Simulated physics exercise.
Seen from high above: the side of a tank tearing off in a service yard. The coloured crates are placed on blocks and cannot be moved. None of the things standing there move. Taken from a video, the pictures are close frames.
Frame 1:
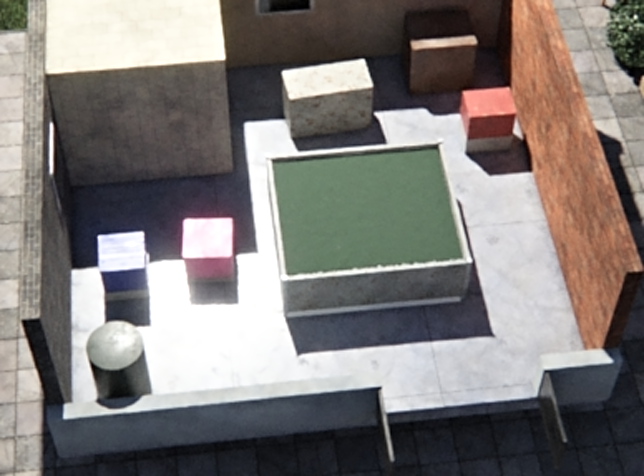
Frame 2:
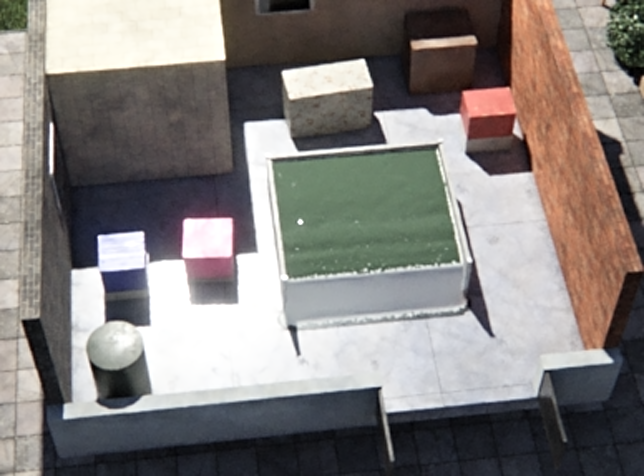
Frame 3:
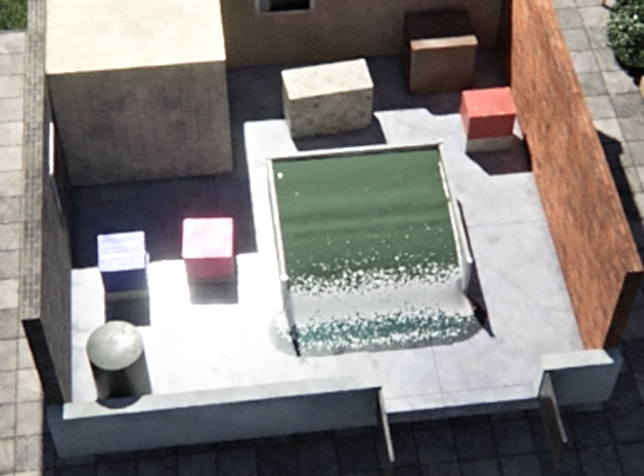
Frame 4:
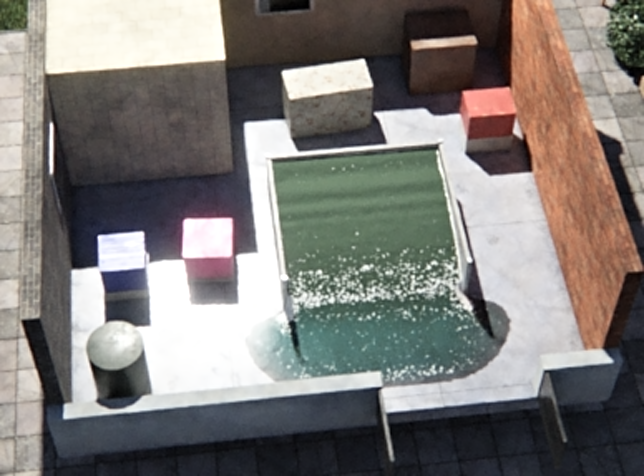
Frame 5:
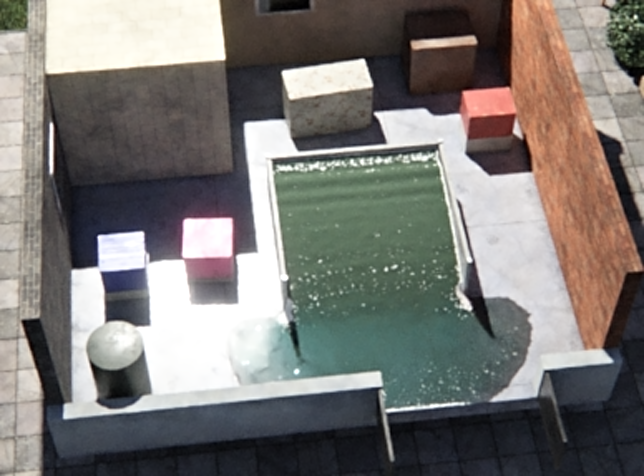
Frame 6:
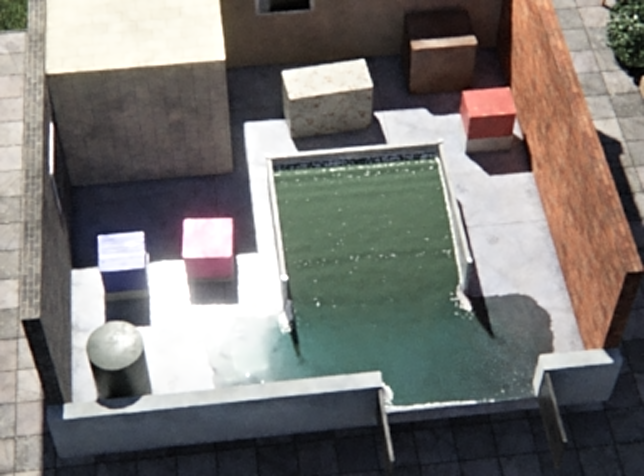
In a walled service yard seen from high above, the front side of a full tank tore away, and green water poured out, spreading across the pale floor to the low wall at the front.
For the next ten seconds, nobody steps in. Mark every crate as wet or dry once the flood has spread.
Pink crate: Wet, red crate: Dry, blue crate: Wet.
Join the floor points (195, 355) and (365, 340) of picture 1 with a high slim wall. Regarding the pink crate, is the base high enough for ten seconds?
Pink is reached.
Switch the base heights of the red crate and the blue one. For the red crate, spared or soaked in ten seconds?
The red one is not reached.
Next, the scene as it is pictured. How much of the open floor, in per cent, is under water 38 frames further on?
About 75 per cent.
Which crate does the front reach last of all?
Crate: The red crate.
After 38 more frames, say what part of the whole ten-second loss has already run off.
90 per cent.
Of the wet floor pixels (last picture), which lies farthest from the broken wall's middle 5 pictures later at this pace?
I'd say around (99, 426).
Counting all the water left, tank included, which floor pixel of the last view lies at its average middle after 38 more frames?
(291, 285).
A moment on, water covers 25 % of the floor; the pink crate not reached, the red crate not reached, the blue crate not reached.
Next, water covers 35 % of the floor; the pink crate not reached, the red crate not reached, the blue crate water round its plinth.
Then, water covers 55 % of the floor; the pink crate water round its plinth, the red crate not reached, the blue crate water round its plinth.
Later, water covers 75 % of the floor; the pink crate water round its plinth, the red crate water round its plinth, the blue crate water round its plinth.
In the end, water covers 90 % of the floor; the pink crate was topped, the red crate stayed above the water, the blue crate was topped.
